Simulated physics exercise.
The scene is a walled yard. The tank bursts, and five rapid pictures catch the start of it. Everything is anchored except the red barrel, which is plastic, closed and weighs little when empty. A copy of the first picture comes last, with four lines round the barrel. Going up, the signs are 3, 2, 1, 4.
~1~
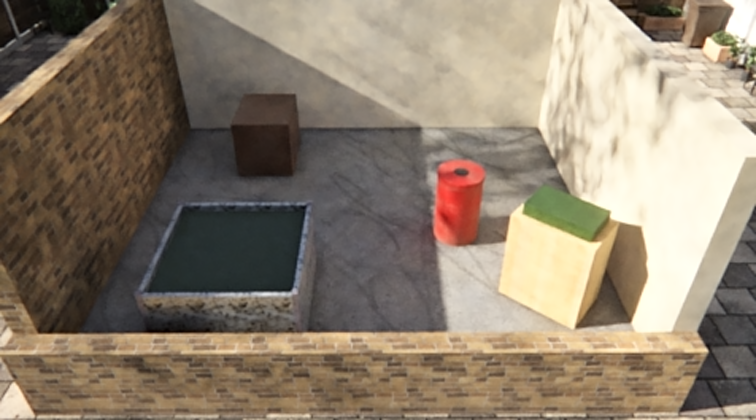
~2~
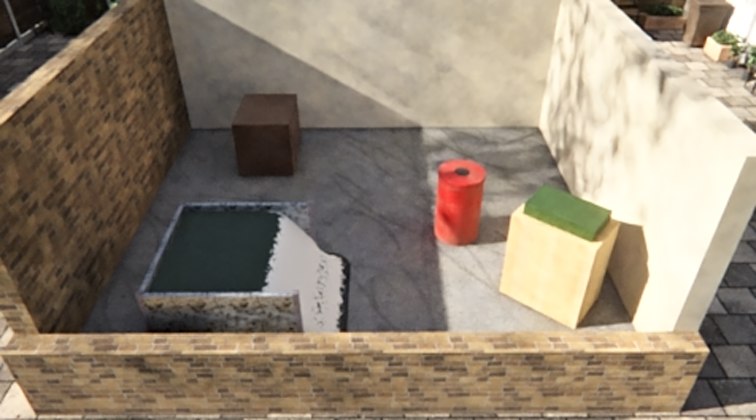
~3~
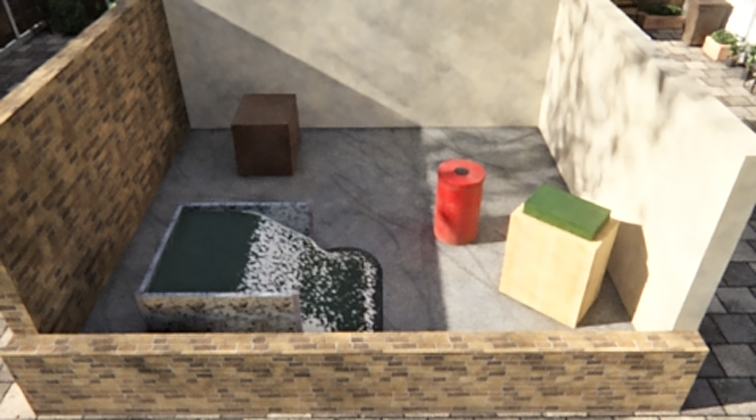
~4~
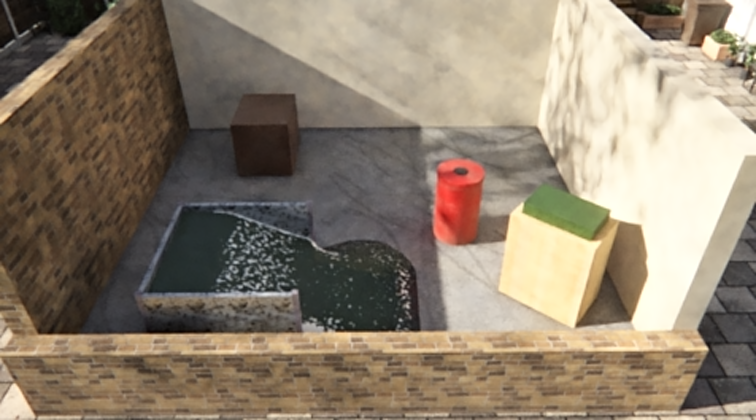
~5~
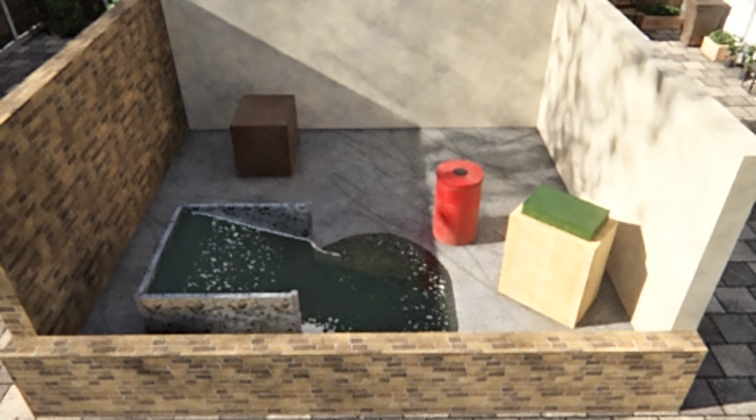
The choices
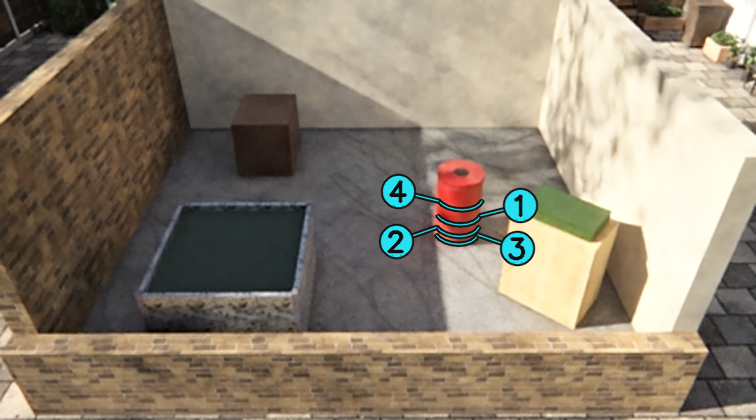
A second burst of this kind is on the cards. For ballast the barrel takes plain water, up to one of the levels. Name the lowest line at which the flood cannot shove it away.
It is 1.
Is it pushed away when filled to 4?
No.
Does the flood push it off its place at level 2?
Yes, it does.
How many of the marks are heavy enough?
Two.
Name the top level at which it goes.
2.
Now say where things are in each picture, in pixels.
Lid of the red barrel at (461, 172); tank full, its middle at (234, 251), in the first picture.
In the second picture, 2 % of the ground under water, its edge towards the barrel at (343, 269).
In the third picture, 5 % of the ground under water, its edge towards the barrel at (375, 269).
In the fourth picture, 8 % of the ground under water, its edge towards the barrel at (390, 251).
Lid of the red barrel at (460, 172); 11 % of the ground under water, its edge towards the barrel at (422, 254), in the fifth picture.
In cyan, 1 at (460, 224); 2 at (459, 236); 3 at (458, 244); 4 at (462, 209); from the bottom up 3, 2, 1, 4.
For level 1, it does not move.
For level 2, it is pushed about its own width away.
For level 3, it is pushed about 5 times its own width away.
For level 4, it does not move.
